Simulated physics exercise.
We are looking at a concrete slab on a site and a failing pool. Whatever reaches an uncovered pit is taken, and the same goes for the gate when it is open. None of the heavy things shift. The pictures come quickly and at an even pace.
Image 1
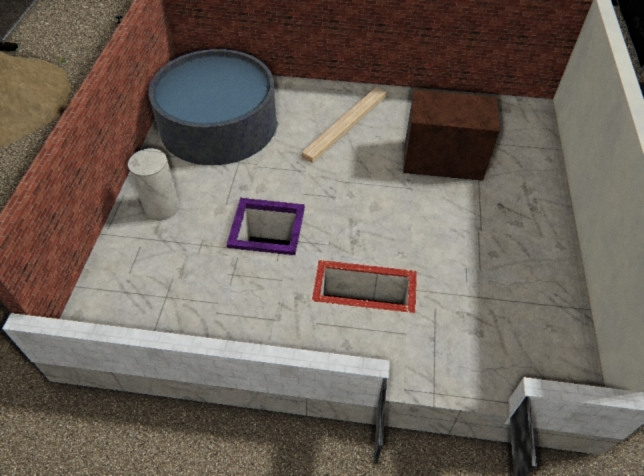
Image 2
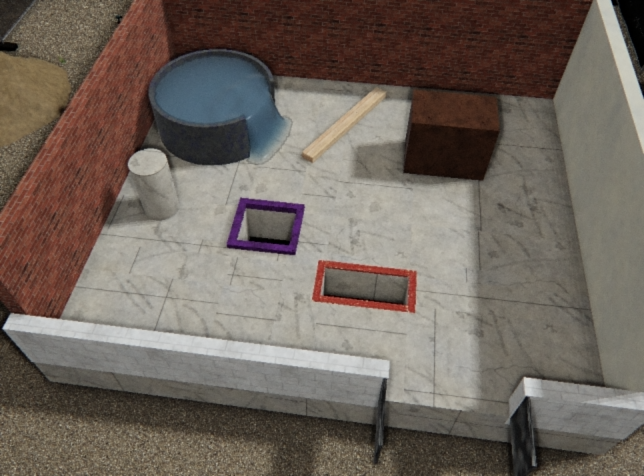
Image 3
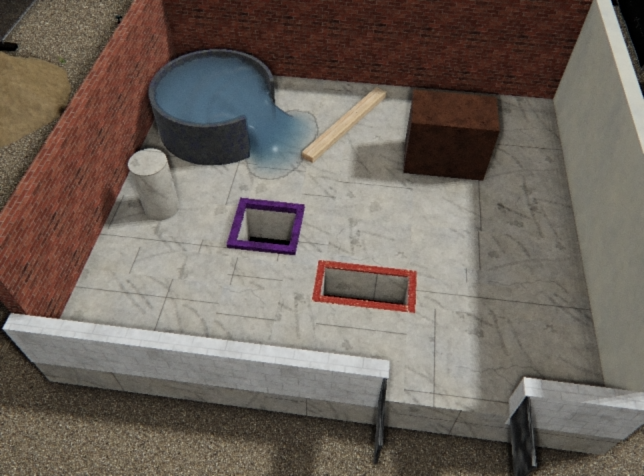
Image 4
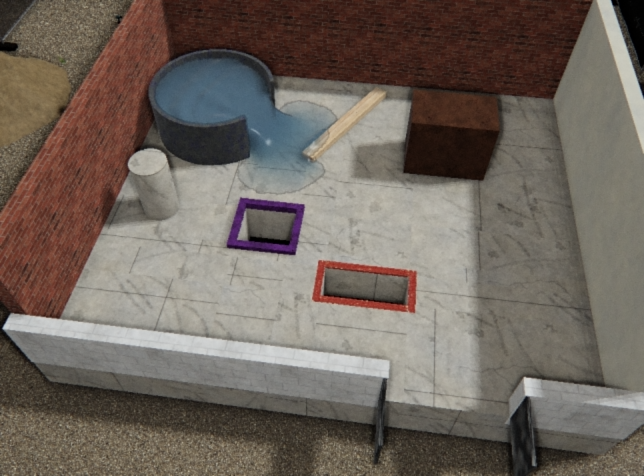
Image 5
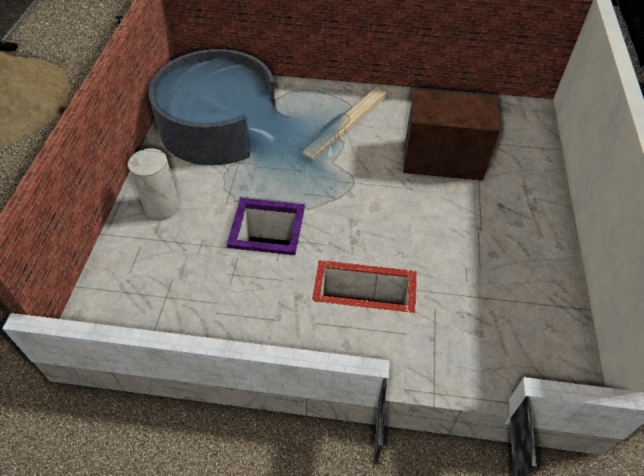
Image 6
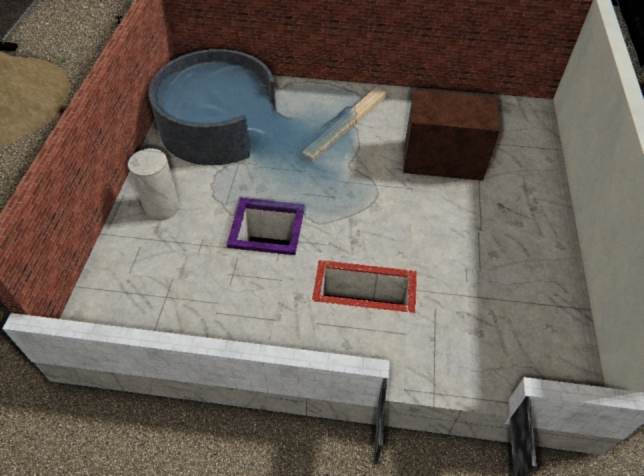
Water pours from a gap in the round pool and spreads across the slab around a plank.
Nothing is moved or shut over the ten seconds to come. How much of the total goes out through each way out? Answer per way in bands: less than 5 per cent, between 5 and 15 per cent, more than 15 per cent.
Going out through each: The gate, between 5 and 15 per cent; the red pit, more than 15 per cent; the purple pit, less than 5 per cent.
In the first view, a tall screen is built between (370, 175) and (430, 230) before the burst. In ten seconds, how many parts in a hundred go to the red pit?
The red pit takes 20 per cent.
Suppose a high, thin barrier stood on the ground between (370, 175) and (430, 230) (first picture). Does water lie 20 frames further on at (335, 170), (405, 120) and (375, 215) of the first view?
In that order, I'd expect them to be reached by the flood, reached by the flood and reached by the flood.
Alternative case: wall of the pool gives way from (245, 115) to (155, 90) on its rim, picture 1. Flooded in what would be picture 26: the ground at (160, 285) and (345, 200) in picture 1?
Going one by one: Sodden and then sodden.
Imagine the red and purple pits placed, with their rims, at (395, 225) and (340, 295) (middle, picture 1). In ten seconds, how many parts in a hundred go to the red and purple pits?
The red pit takes around 25 percent, while the purple pit takes around 2 percent.
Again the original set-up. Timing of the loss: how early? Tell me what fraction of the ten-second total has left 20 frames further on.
About 35 %.
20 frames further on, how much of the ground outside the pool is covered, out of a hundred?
That works out to some 60 in a hundred.
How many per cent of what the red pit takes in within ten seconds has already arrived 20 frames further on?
Share at that point: Close to 45 in a hundred.
A moment on, water covers 30 % of the floor; the gate 0 %, the red pit 0 %, the purple pit 1 %.
Next, water covers 45 % of the floor; the gate 0 %, the red pit 4 %, the purple pit 1 %.
Then, water covers 60 % of the floor; the gate 0 %, the red pit 7 %, the purple pit 2 %.
Later, water covers 70 % of the floor; the gate 2 %, the red pit 11 %, the purple pit 2 %.
In the end, water covers 95 % of the floor; the gate 8 %, the red pit 17 %, the purple pit 2 %.
